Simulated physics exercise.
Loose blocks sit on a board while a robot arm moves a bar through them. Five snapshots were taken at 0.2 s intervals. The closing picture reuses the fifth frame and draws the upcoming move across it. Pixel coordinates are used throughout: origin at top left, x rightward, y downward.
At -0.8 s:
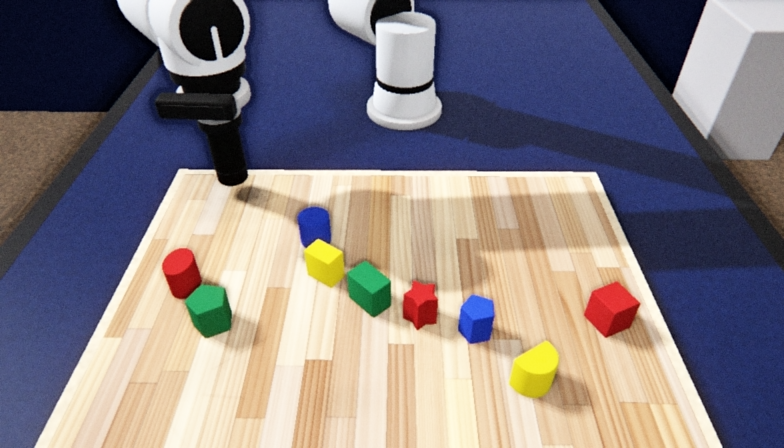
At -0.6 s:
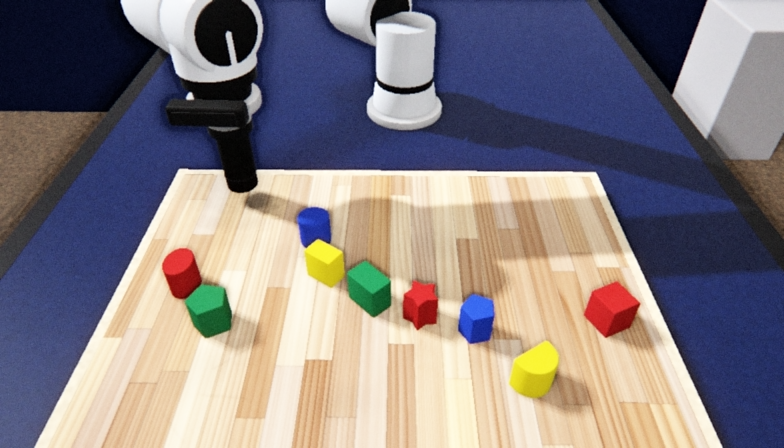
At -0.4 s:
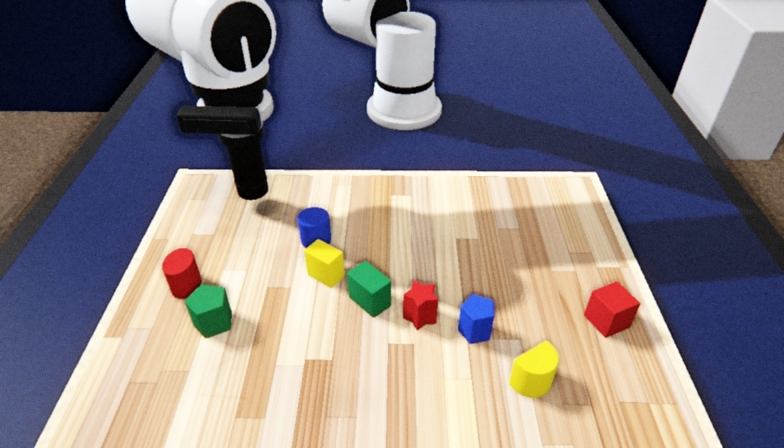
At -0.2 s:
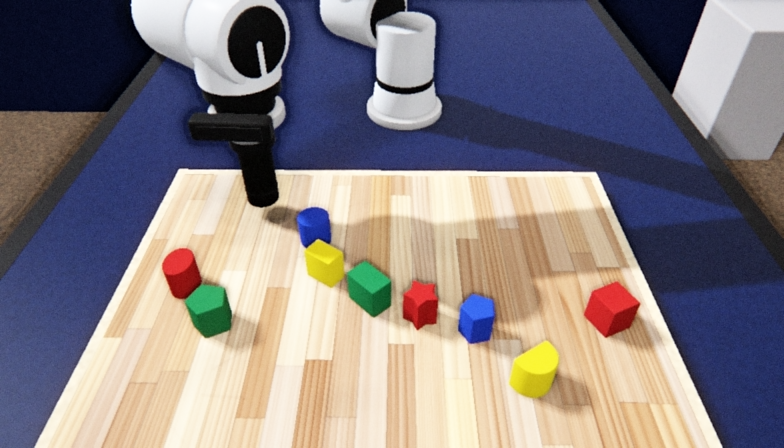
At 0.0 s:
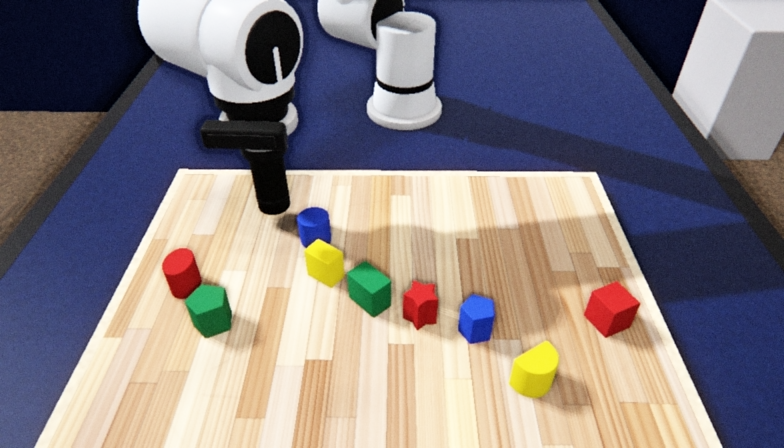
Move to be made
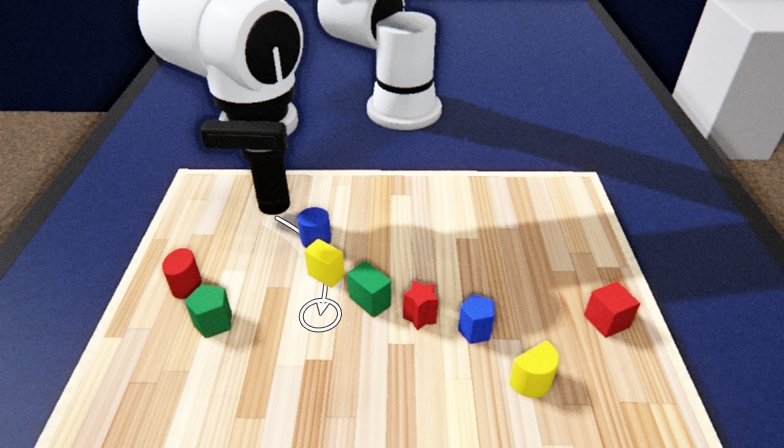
At first, a robot arm holds a black bar upright near the upper left corner of a wooden board scattered with red, green, blue and yellow blocks. The arm moves the bar a short way right and toward the viewer, nearing the blue block, while every block stays still.
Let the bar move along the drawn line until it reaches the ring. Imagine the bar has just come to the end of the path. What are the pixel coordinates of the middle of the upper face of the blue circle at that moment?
It sits at (357, 243).
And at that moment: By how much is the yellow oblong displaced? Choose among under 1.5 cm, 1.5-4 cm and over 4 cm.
Shift: Over 4 cm.
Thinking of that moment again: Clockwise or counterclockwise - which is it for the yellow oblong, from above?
It makes a counterclockwise turn.
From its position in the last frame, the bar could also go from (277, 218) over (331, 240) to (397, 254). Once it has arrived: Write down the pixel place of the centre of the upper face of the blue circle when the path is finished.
The answer is (369, 252).
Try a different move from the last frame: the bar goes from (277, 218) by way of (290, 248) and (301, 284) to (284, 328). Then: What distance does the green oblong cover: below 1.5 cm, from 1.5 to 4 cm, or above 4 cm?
It is going to finish within 1.5 cm of where it is now.
The drawn path runs from (277, 218) via (309, 240) and (325, 273), ending at (320, 315).
On the path given first. One third of the way, bar at (308, 228); blue circle at (333, 227).
Two thirds of the way, bar at (324, 261); blue circle at (357, 243); yellow oblong at (331, 275); green oblong at (373, 279), turned 15° anticlockwise.
At the end, bar at (319, 303); blue circle at (357, 243); yellow oblong at (339, 309), turned 60° anticlockwise; green oblong at (378, 285), turned 50° anticlockwise.
